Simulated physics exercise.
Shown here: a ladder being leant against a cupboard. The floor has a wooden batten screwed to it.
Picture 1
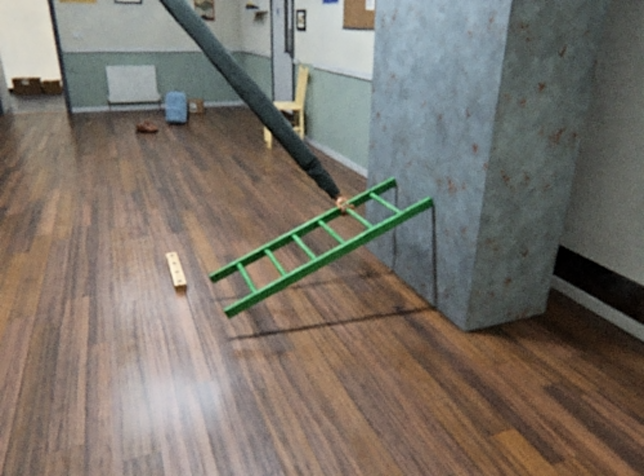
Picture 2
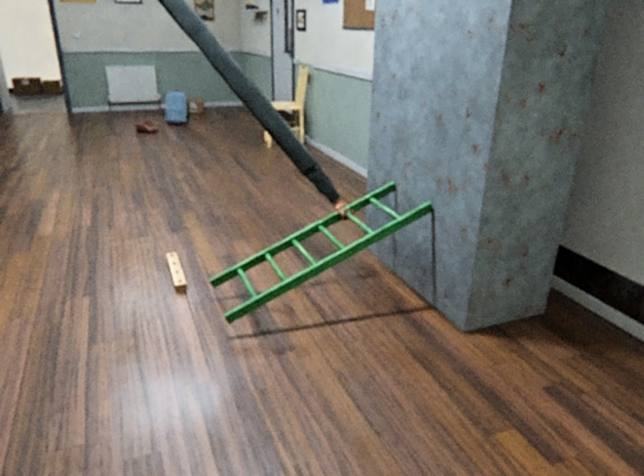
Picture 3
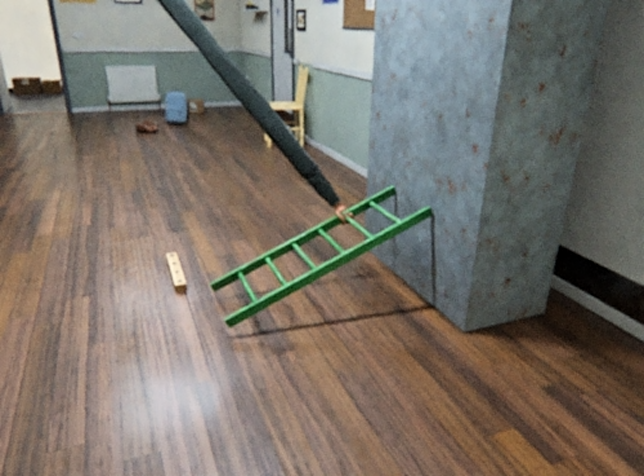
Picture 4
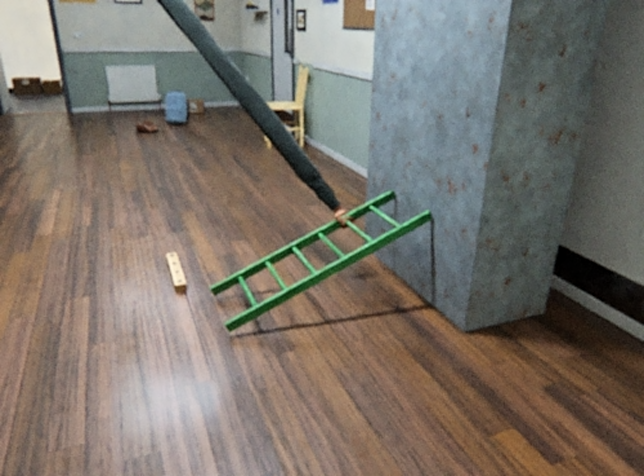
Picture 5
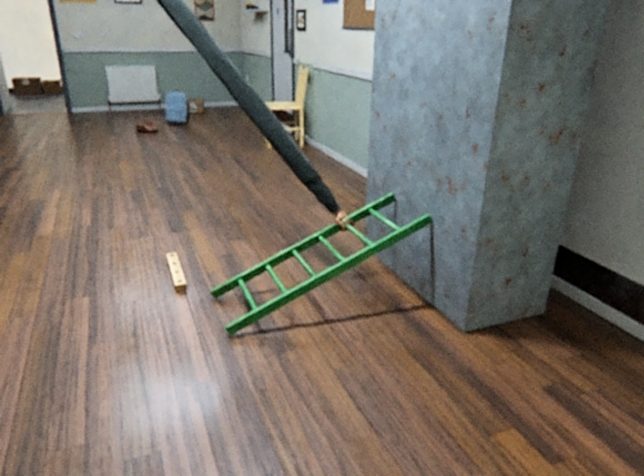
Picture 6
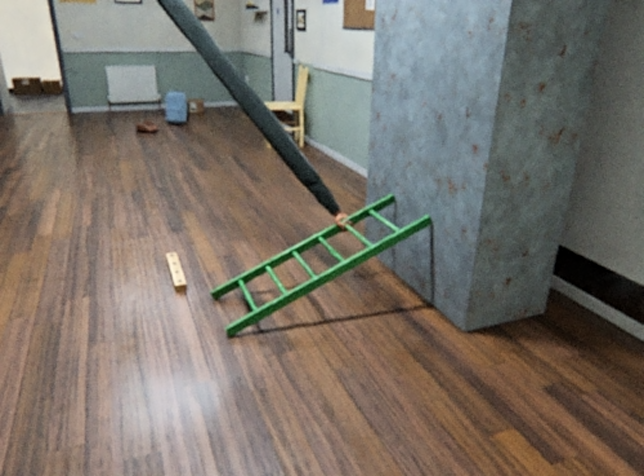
The video shows a dark-sleeved arm holding a green ladder at a slant against a grey cupboard on a wooden floor, lowering it slightly, with a small wooden batten lying still to the left.
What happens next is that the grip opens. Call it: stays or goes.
Goes.
Then, 0.26 s later than the last frame, green ladder tilted by 14° near (313, 282).
When it is over, the green ladder slides out and falls, near (312, 296).
